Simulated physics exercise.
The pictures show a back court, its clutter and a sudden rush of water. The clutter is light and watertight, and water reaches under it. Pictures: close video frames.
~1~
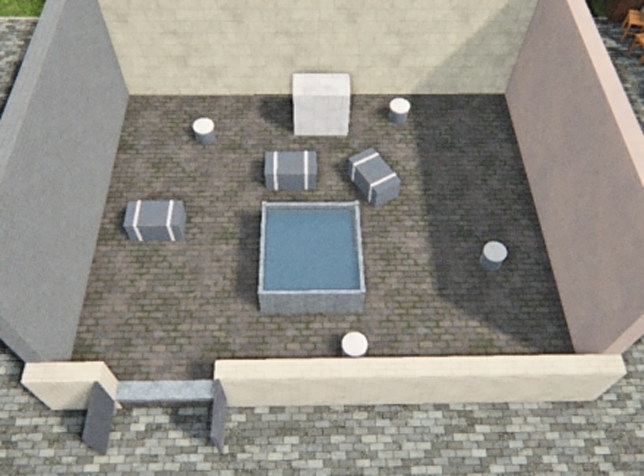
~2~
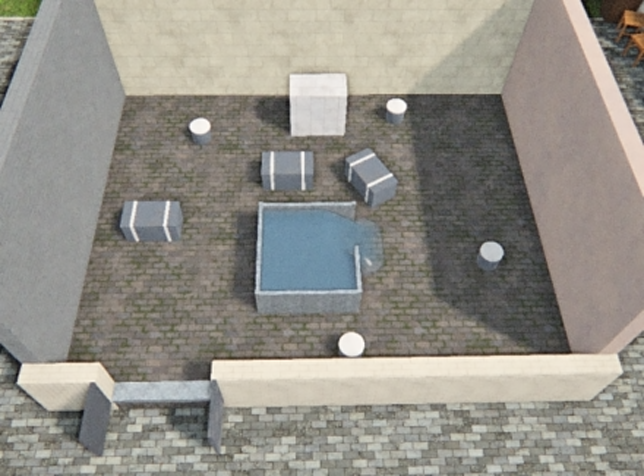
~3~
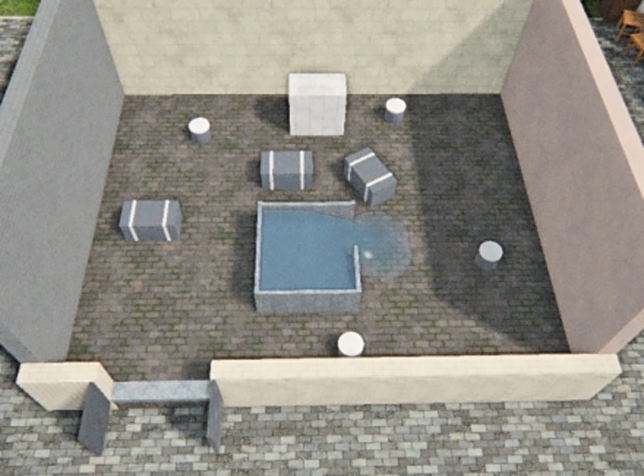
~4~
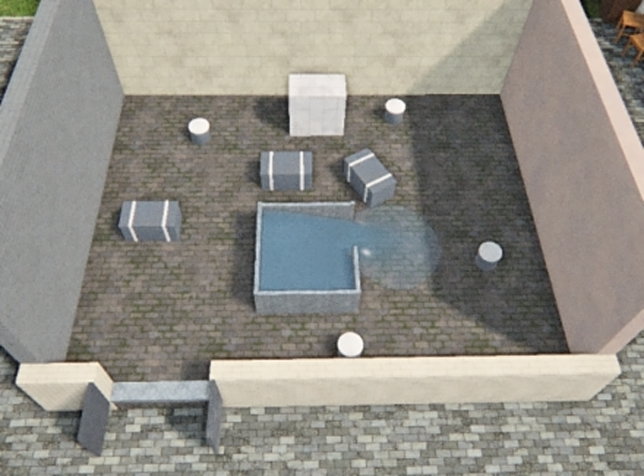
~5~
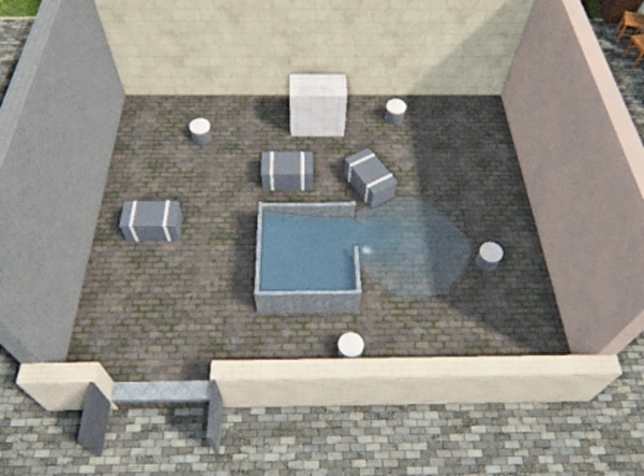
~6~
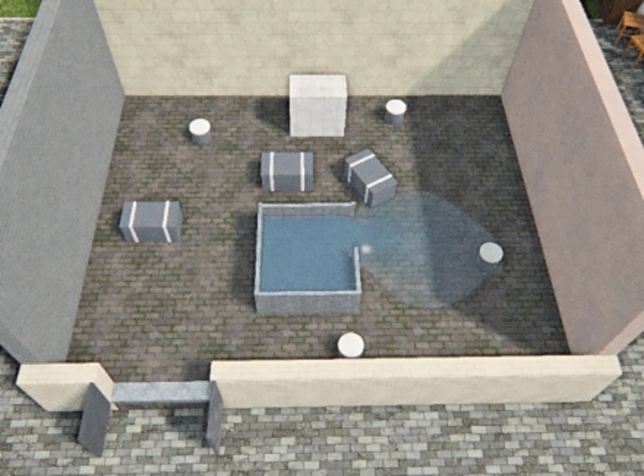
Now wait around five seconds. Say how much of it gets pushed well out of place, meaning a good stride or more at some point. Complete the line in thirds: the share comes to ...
The share comes to less than a third.
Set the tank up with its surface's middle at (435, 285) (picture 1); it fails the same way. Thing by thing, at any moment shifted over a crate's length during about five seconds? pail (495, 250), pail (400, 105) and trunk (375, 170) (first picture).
Item one travelled far enough, item two not displaced far, item three not displaced far.
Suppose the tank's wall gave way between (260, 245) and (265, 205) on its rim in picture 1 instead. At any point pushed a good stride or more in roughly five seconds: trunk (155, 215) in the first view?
I'd say it goes the distance.
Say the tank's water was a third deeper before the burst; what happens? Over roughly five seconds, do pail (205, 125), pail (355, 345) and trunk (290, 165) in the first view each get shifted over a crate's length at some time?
Answers, in the order asked: Stayed within the threshold, stayed within the threshold, stayed within the threshold.
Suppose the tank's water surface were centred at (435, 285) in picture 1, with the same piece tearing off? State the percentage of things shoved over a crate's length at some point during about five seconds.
Roughly 10 per cent.
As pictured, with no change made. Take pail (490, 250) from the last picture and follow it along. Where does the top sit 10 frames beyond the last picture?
About (546, 267).
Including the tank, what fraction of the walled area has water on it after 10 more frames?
Roughly 35 %.
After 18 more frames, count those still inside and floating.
My count is 1.
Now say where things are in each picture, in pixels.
The first frame shows a pail at (495, 251) rests on the ground; a trunk at (375, 169) rests on the ground; 0 of 7 have shifted.
The second frame shows a pail at (492, 251), on the bottom; a trunk at (371, 170), on the bottom; 0 of 7 have shifted.
The third frame shows a pail at (491, 251) rests on the ground; a trunk at (371, 169), on the bottom; 0 of 7 have shifted.
The fourth frame shows a pail at (491, 251) rests on the ground; a trunk at (370, 170), on the bottom; 0 of 7 have shifted.
The fifth frame shows a pail at (491, 252), on the bottom; a trunk at (371, 170), on the bottom; 0 of 7 have shifted.
The sixth frame shows a pail at (491, 252), on the bottom; a trunk at (371, 170) rests on the ground; 0 of 7 have shifted.
A moment on, 0 of 7 are well off their spots; 0 afloat.
Next, 1 of 7 are well off their spots; 1 afloat.
Later, 1 of 7 are well off their spots; 1 afloat.
In the end, 1 of 7 are well off their spots, and 1 have been at some point; 0 afloat.
